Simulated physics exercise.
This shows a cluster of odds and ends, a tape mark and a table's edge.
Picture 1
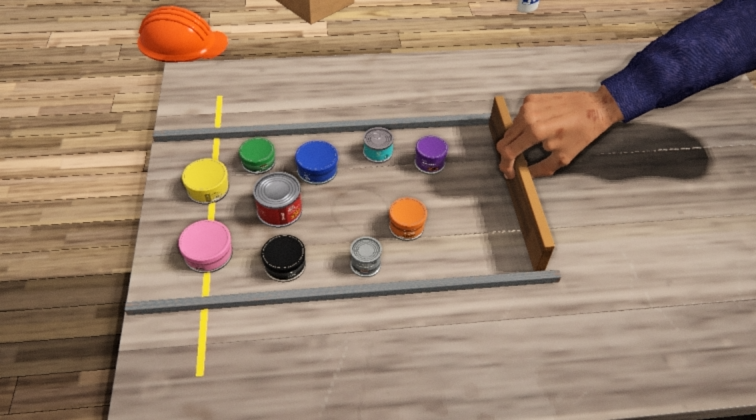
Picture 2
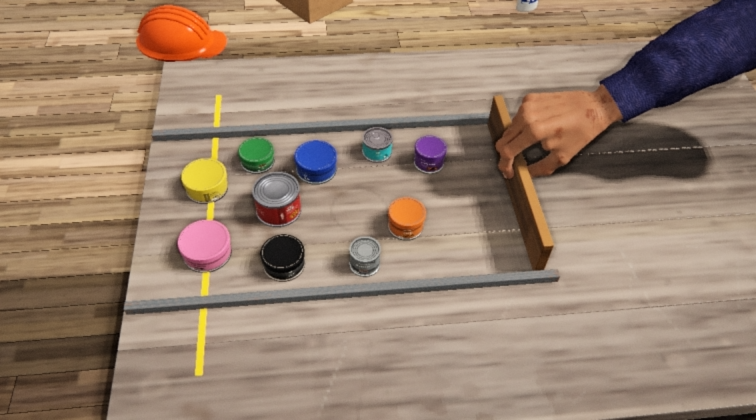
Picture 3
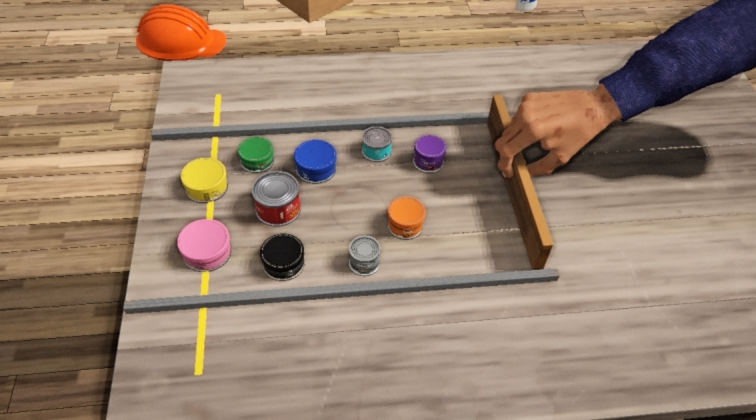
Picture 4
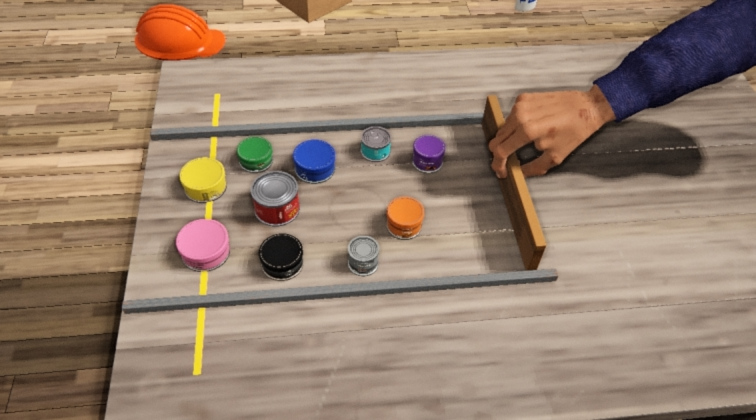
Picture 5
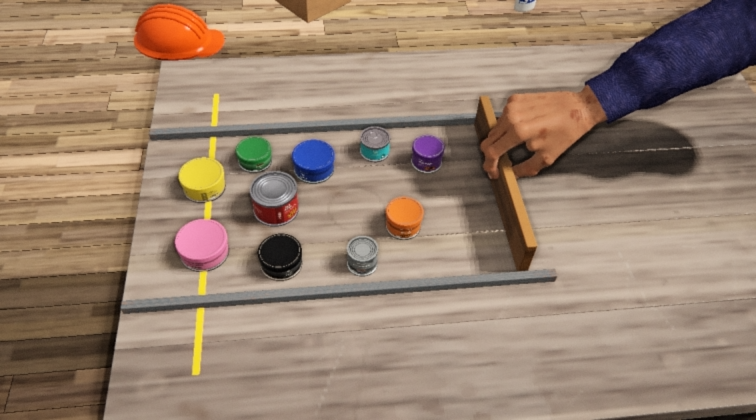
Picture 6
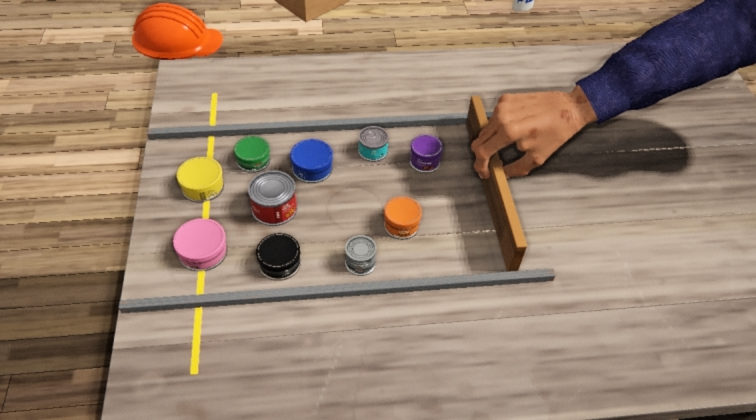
A hand in a dark blue sleeve grips an upright wooden board at the right of a greyish wooden tabletop, seen from above at an angle, with plank flooring beyond. Between two grey rails sit yellow, pink, green, blue, red, black, turquoise, purple, orange and grey pots, near a yellow tape line and an orange helmet. The hand slides the board slightly left, untouched pots staying put, as the view shifts barely.
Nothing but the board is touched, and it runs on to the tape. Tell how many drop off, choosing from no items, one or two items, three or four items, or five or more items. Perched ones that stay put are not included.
All but one or two remain.
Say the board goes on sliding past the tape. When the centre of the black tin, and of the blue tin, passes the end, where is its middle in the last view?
First near (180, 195), second near (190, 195).
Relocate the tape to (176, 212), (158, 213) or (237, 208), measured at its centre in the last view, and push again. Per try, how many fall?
Counts per try: 5; 5; 0.
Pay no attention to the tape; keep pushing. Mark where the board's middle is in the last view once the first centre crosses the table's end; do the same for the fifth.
Pixels in order: Roughly (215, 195), roughly (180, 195).
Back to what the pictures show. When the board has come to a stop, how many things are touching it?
At rest, 5 are in contact.
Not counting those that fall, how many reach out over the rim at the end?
You'd get 2.
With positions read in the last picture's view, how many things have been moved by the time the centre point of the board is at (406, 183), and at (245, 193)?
Counts: 3, 10.
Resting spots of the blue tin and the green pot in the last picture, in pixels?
Looks like one lands around (153, 171), and the other around (163, 145).
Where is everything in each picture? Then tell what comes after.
The first frame shows yellow pot (206, 182); pink tin (206, 247); green pot (258, 156); board (518, 178); tape (211, 212).
The second frame shows pink tin (206, 246); turquoise tin (377, 145).
The third frame shows green pot (256, 155); grey tin (365, 256).
The fourth frame shows yellow pot (204, 180); blue tin (315, 161).
The fifth frame shows pink tin (203, 246); purple tin (428, 154).
The sixth frame shows yellow pot (201, 180); pink tin (201, 245); green pot (253, 154); board (493, 178); tape (206, 210).
A little later, none off yet; yellow pot at rest near (201, 180); pink tin at rest near (201, 245); green pot at rest near (253, 154).
Next, none off yet; yellow pot at rest near (201, 180); pink tin at rest near (201, 245); green pot shifted a little near (240, 153).
Later still, none off yet; yellow pot shifted about its own width near (166, 188); pink tin shifted a little near (175, 239); green pot shifted well along near (192, 144).
When it is over, the number that fall off is one or two; down, yellow pot.
